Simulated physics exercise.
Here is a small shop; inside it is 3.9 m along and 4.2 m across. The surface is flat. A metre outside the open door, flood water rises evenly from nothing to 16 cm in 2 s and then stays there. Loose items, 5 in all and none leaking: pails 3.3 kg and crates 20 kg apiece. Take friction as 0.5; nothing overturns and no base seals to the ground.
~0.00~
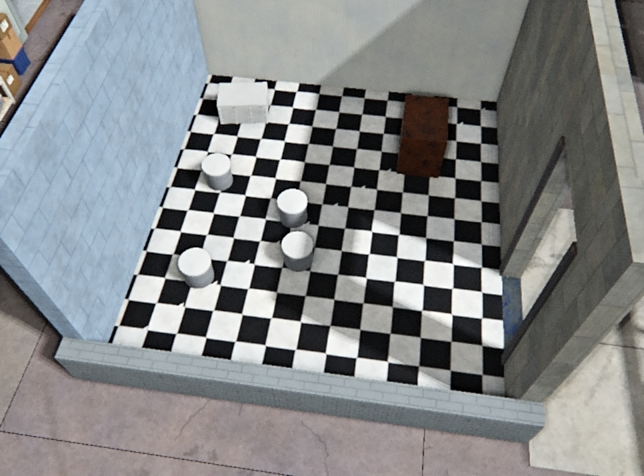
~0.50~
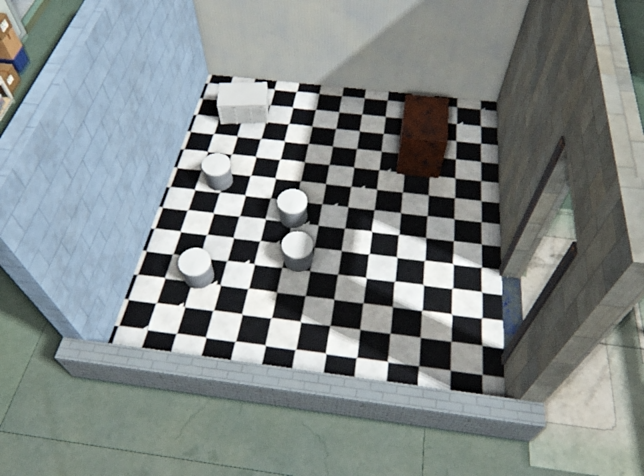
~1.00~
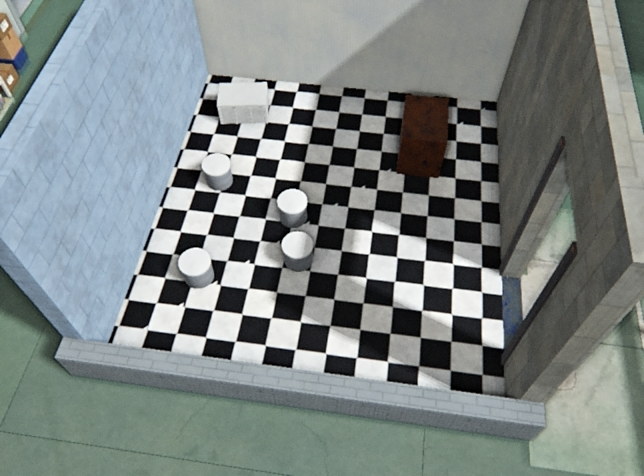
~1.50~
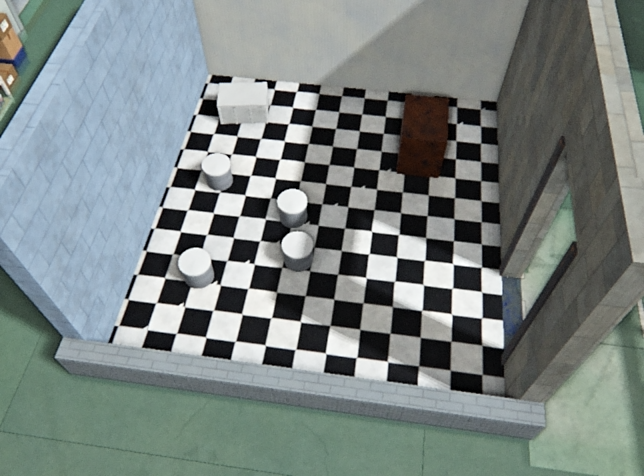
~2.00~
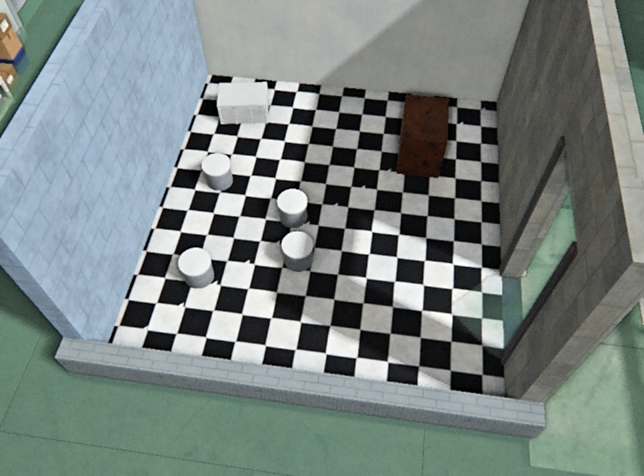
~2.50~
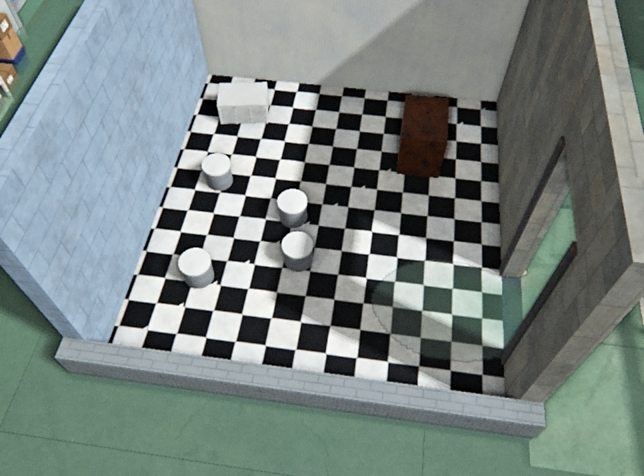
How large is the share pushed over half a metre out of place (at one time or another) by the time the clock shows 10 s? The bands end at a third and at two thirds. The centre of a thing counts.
It is two thirds or more.
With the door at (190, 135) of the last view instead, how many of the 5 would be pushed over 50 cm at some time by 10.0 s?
In that case 1 of them.
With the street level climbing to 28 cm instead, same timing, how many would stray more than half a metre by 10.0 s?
In that case 5 of them.
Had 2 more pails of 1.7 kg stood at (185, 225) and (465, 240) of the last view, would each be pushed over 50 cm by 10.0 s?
In that order: Past it, short of it.
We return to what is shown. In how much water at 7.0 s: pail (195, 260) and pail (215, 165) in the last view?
About 6 and 3 cm.
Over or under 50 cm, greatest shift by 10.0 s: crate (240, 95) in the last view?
Answer: Less.
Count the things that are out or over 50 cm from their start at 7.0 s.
1 of them.
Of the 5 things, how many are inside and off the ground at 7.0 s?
At that moment 2.
After 3.5 s 0 of 5 are over 50 cm from their spots; 0 afloat.
After 4.5 s 0 of 5 are over 50 cm from their spots; 0 afloat.
After 7.0 s 1 of 5 are over 50 cm from their spots; 2 afloat.
After 10.0 s 4 of 5 are over 50 cm from their spots, and 4 have been at some point; 4 afloat.
